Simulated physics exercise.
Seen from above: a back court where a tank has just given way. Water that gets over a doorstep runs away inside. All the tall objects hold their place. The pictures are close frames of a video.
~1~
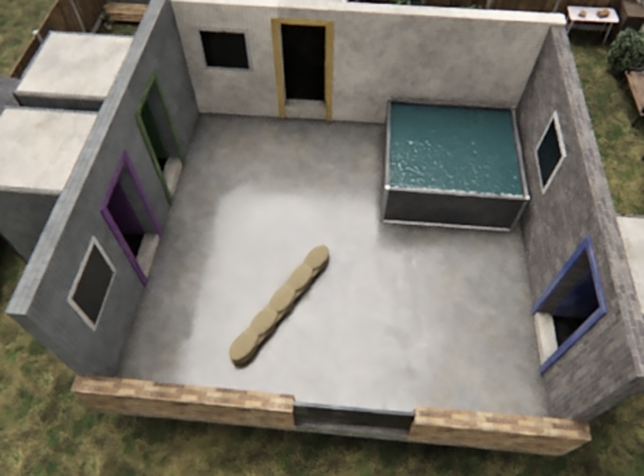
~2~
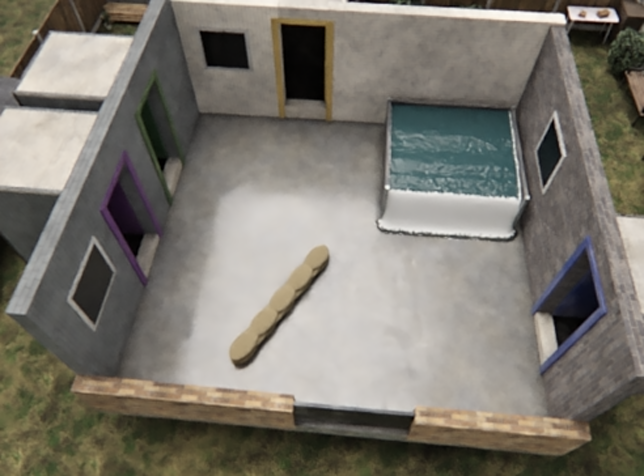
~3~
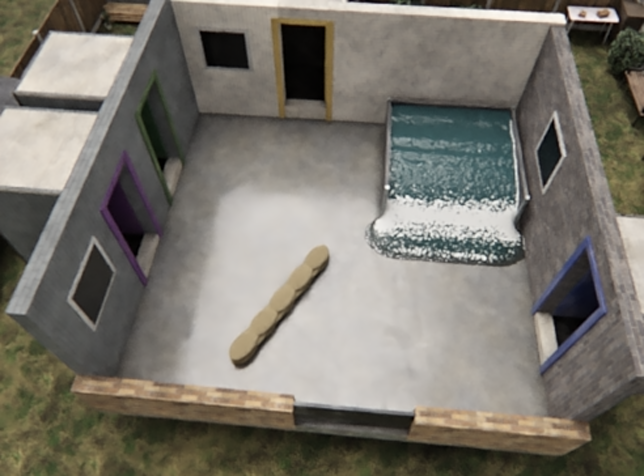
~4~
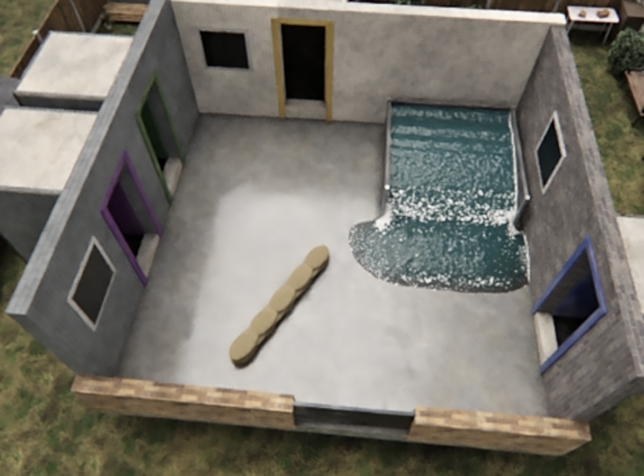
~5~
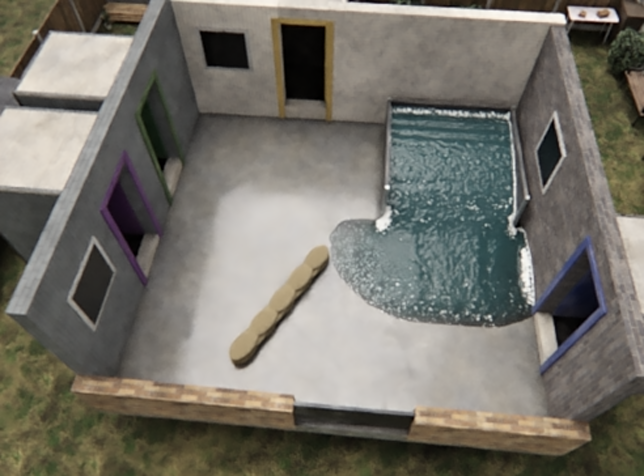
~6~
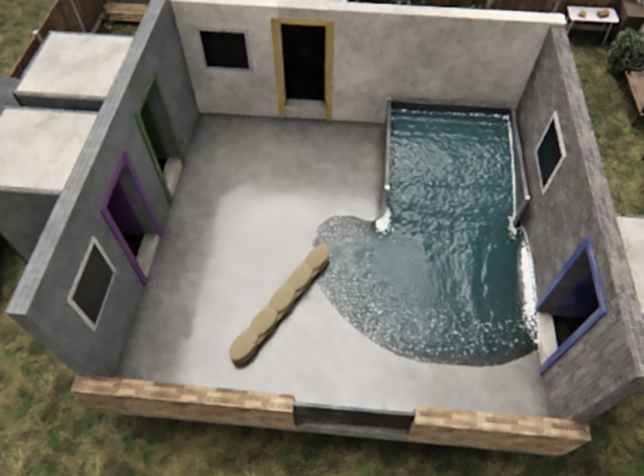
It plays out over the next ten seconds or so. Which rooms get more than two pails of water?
The purple door stays under that; the blue door takes more than that; the yellow door stays under that; the green door stays under that.
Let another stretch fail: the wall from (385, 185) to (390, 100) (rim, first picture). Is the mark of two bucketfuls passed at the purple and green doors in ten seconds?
Purple passes that mark; green passes that mark.
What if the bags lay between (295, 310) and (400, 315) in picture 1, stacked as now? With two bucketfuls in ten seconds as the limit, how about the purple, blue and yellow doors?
My reading: The purple door is over; the blue door passes that mark; the yellow door stays under.
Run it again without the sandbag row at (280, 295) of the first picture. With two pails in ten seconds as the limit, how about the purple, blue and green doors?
The purple door goes over; the blue door lets more in; the green door lets less in.
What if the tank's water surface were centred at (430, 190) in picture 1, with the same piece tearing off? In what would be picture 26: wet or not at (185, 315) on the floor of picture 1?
Verdict: Covered.
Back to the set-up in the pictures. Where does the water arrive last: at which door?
It is the door marked yellow.
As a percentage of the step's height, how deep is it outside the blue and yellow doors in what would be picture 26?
Roughly 200 per cent, then 0 per cent.
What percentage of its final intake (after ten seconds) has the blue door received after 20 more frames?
About 55 per cent.
A moment on, water covers 40 % of the floor; the purple door not reached, the blue door wet at the sill, nothing in, the yellow door not reached, the green door not reached.
Next, water covers 45 % of the floor; the purple door not reached, the blue door under two buckets in, the yellow door not reached, the green door not reached.
Then, water covers 55 % of the floor; the purple door wet at the sill, nothing in, the blue door over two buckets in, the yellow door not reached, the green door not reached.
Later, water covers 95 % of the floor; the purple door wet at the sill, nothing in, the blue door far over two buckets in, the yellow door wet at the sill, nothing in, the green door wet at the sill, nothing in.
In the end, water covers 95 % of the floor; the purple door wet at the sill, nothing in, the blue door far over two buckets in, the yellow door wet at the sill, nothing in, the green door wet at the sill, nothing in.
